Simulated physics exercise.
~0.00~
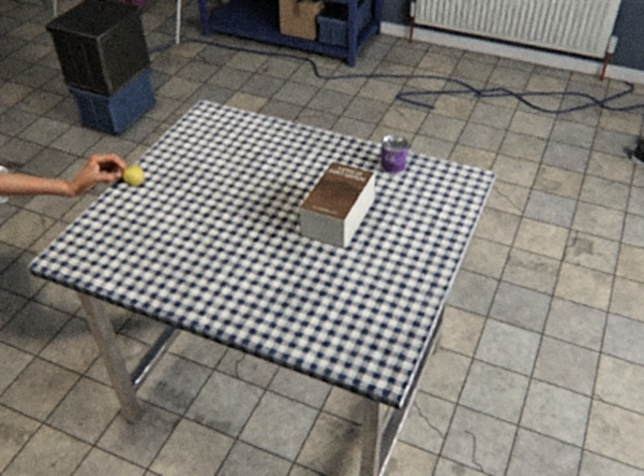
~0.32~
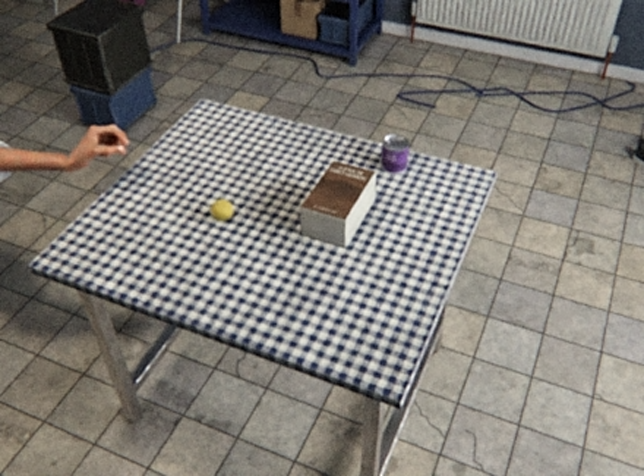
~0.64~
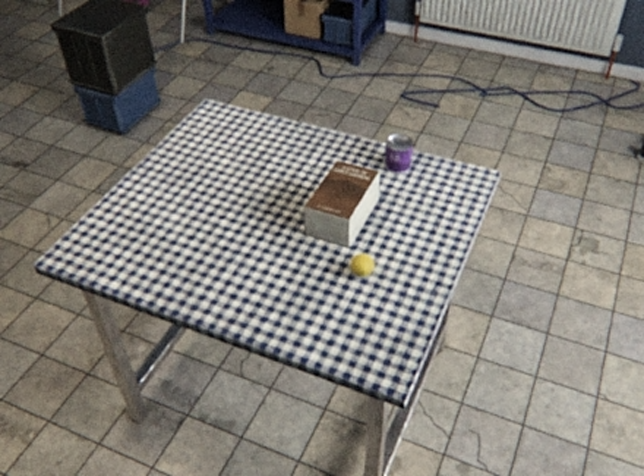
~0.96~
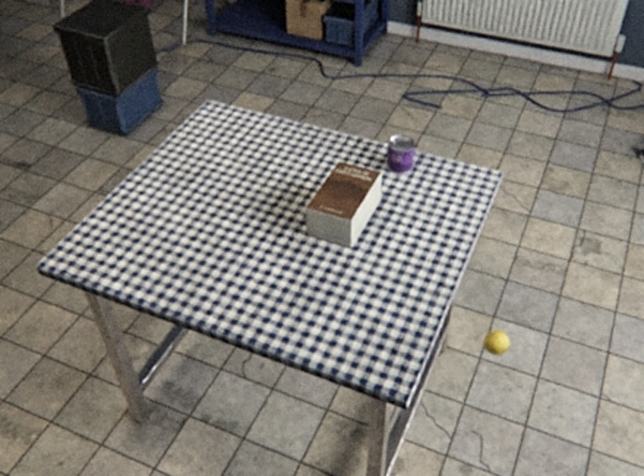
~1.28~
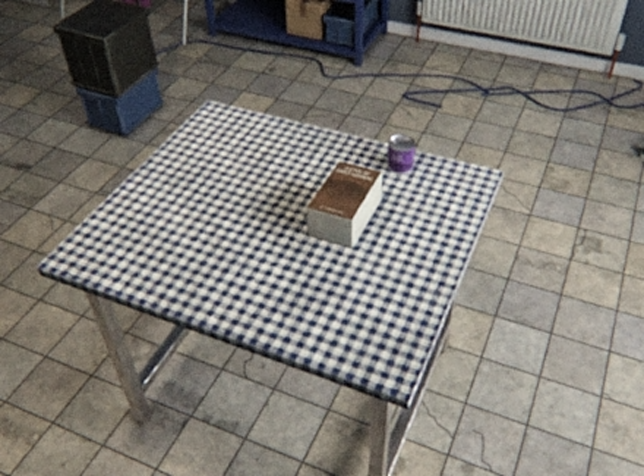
Yellow lemon rolling from a hand across a checked table, passing in front of a brown book and dropping off the right side.
